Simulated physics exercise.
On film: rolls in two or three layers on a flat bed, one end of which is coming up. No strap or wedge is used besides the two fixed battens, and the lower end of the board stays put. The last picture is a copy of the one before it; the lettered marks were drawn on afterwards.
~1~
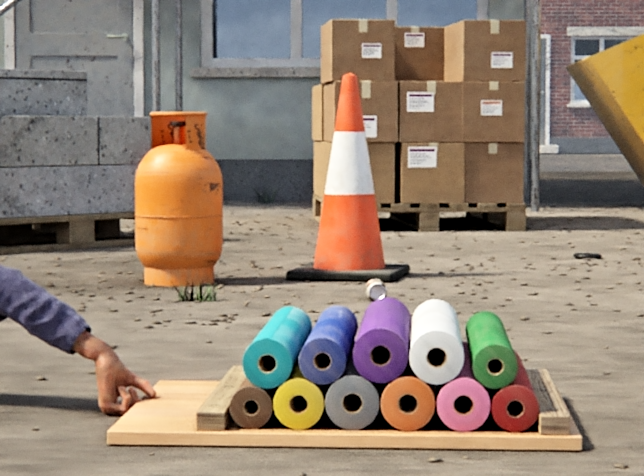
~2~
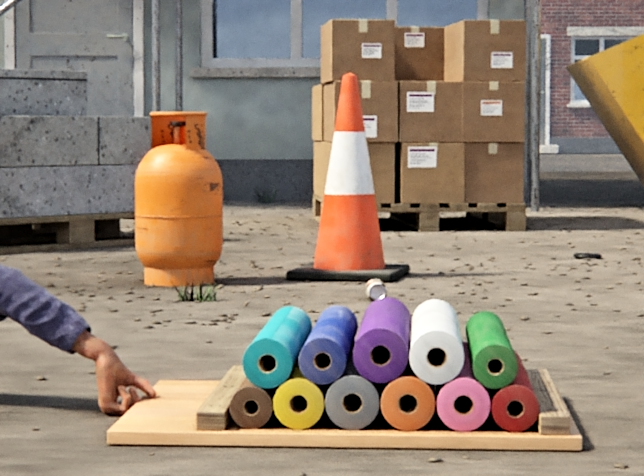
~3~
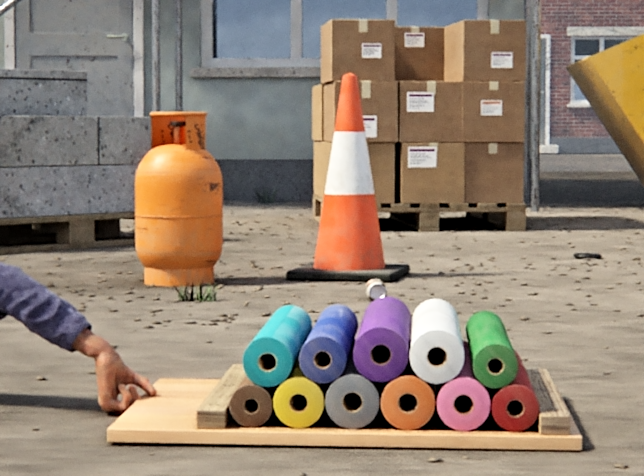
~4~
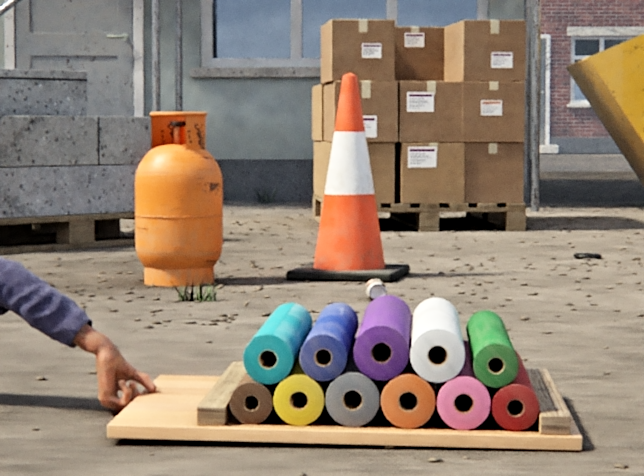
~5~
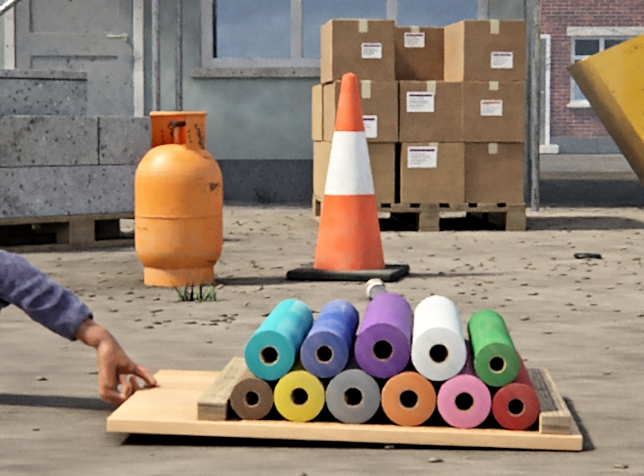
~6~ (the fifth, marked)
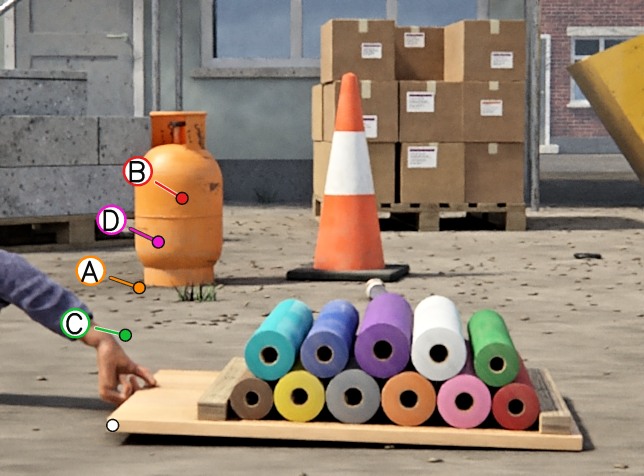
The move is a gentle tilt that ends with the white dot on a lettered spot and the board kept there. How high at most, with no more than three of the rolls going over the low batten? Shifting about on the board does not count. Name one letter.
The highest mark that will do is B.
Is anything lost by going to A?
No, at A.
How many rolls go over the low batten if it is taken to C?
The count is none.
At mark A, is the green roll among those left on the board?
Yes.
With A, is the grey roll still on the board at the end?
The grey roll: Yes.
On the marked copy, A at (139, 288); B at (182, 198); C at (125, 335); D at (159, 242); the white dot at (112, 425).
With B. Early on, board at 18°.
Further on, board at 31°.
At the end, board at 31°, three over the low batten (purple, green, white).
As for the rest, A none over the low batten; C none over the low batten; D one over the low batten (green).
